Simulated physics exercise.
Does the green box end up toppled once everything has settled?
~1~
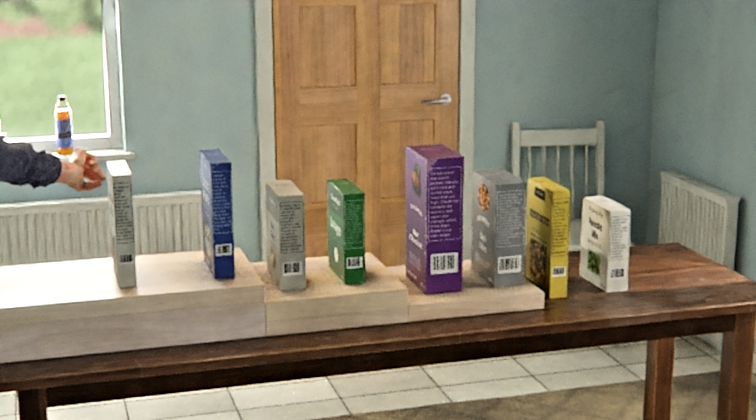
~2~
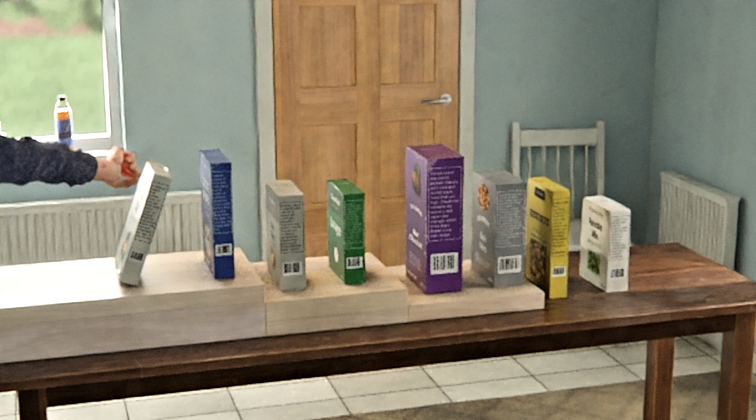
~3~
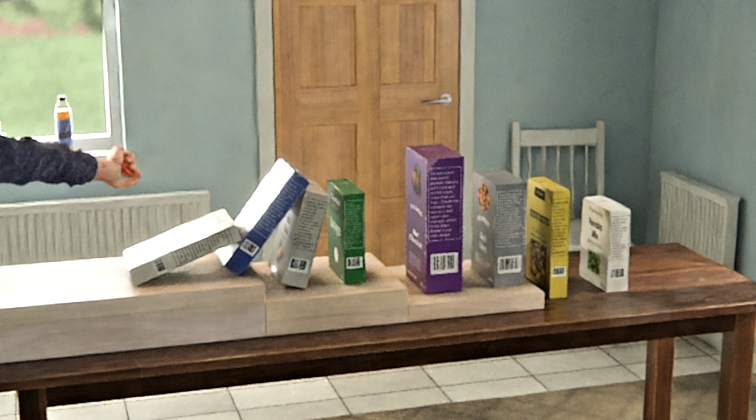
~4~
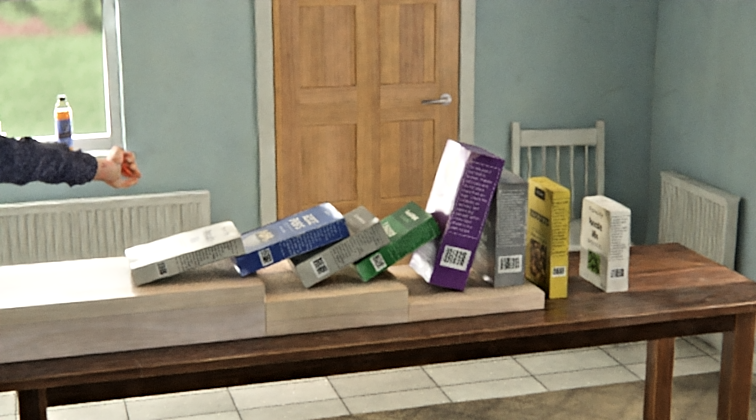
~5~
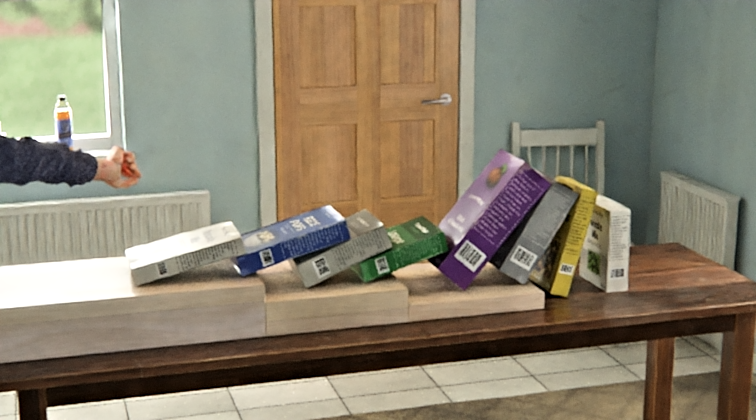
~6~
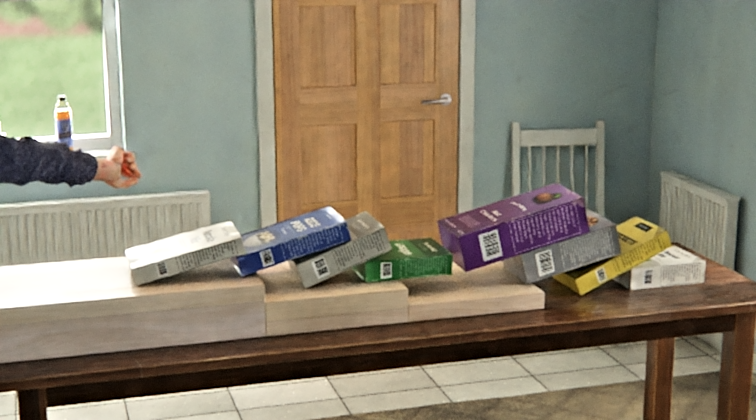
Yes, the green box is knocked over to the right as the falling boxes reach it, and it ends up lying down.
